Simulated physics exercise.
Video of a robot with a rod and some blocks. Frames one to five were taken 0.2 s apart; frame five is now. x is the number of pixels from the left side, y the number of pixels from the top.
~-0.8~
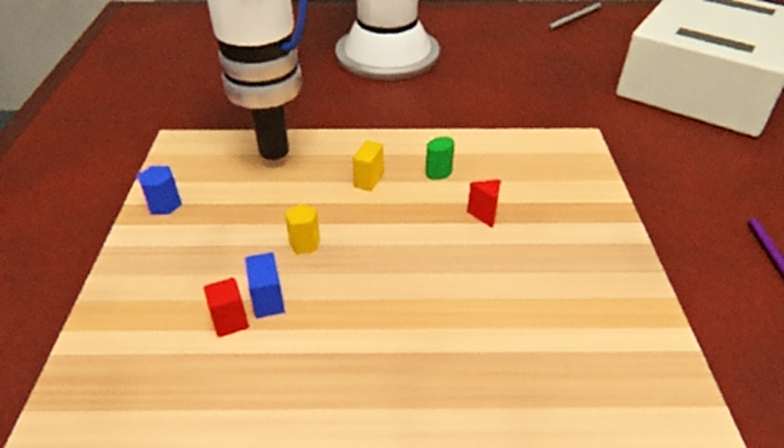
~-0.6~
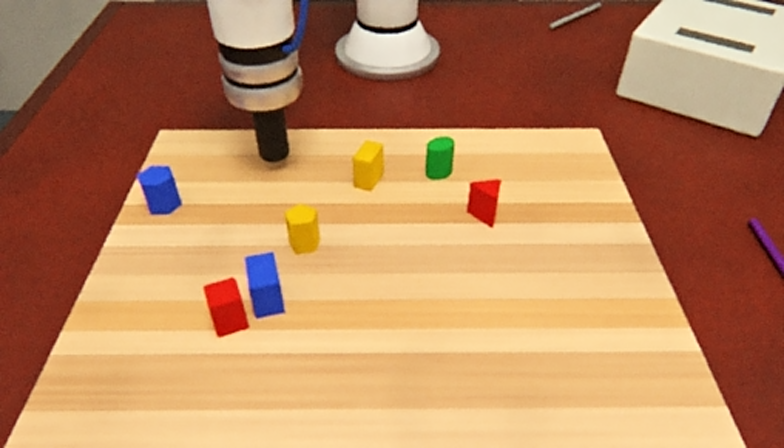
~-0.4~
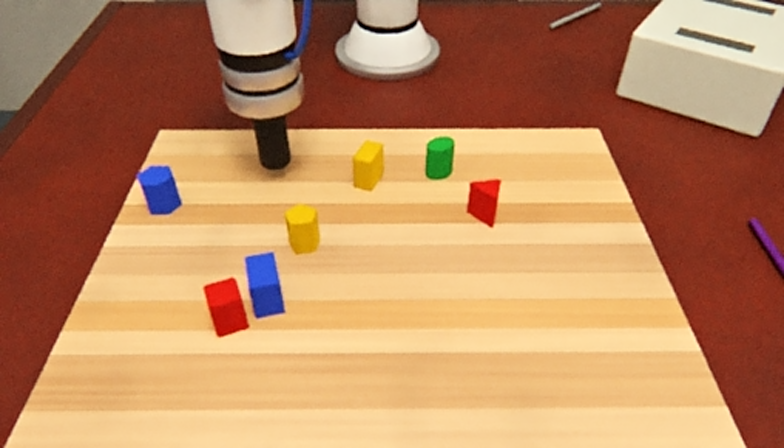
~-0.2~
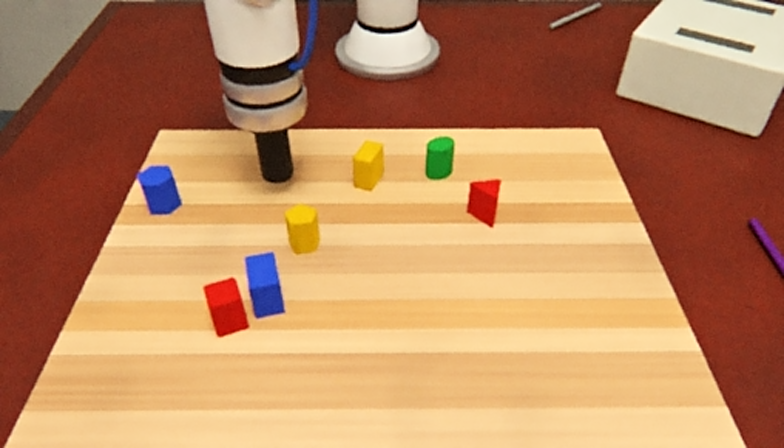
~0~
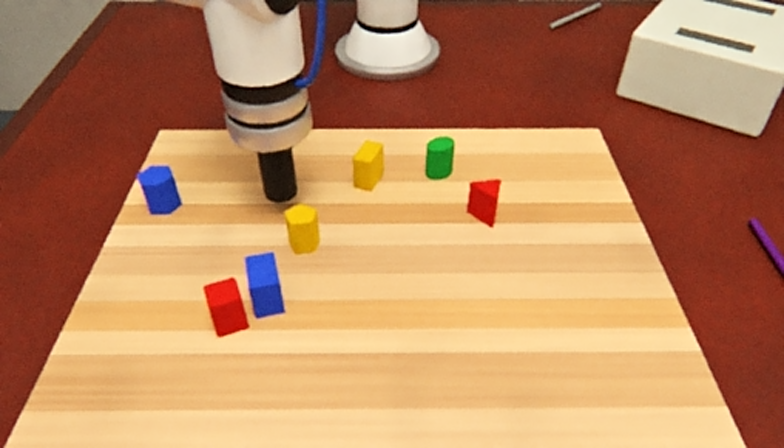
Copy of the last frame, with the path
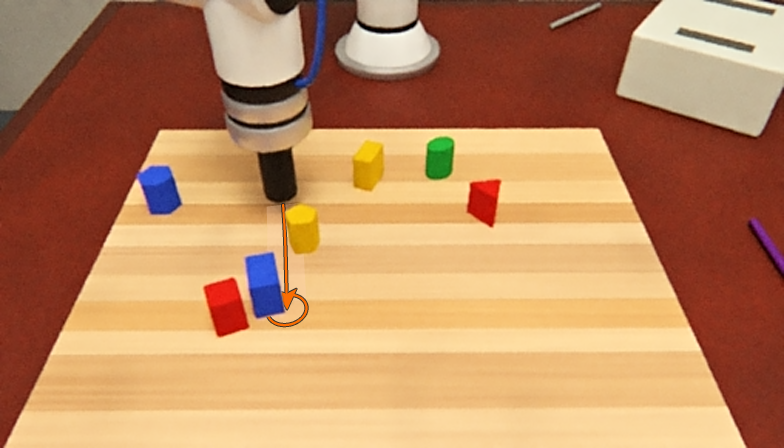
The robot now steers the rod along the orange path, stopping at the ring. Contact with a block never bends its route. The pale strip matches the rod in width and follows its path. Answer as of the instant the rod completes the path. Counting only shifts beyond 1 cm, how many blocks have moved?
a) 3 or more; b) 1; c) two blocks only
Letter c.
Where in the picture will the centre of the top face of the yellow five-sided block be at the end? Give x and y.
Final place: (315, 229).
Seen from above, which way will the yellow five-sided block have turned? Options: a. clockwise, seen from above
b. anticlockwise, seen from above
b.
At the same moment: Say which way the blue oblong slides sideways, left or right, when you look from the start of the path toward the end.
Off to the right side.
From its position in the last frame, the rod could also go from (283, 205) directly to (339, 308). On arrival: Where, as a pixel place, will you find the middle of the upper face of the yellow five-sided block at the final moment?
It should be at (339, 305) by then.
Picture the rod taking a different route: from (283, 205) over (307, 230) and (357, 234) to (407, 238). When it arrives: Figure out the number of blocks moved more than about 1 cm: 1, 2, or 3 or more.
I count one.
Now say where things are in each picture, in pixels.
In the first picture, rod tip at (274, 152); block tops, red four-sided block at (222, 291); blue oblong at (261, 269); yellow five-sided block at (301, 214).
In the second picture, rod at (275, 155); blocks unchanged.
In the third picture, rod at (276, 162); blocks unchanged.
In the fourth picture, rod at (278, 175); blocks unchanged.
In the fifth picture, rod at (281, 194); red four-sided block at (222, 291); blue oblong at (261, 269); yellow five-sided block at (301, 214).
Path on the board, in a line from (283, 205) to (287, 310).
On the path given first. One third of the way, rod at (283, 225); yellow five-sided block at (305, 218), turned 15° anticlockwise.
Two thirds of the way, rod at (284, 259); blue oblong at (260, 271); yellow five-sided block at (315, 229), turned 50° anticlockwise.
At the end, rod at (285, 298); red four-sided block at (217, 294), turned 25° clockwise; blue oblong at (247, 308), turned 35° clockwise; yellow five-sided block at (315, 229), turned 50° anticlockwise.
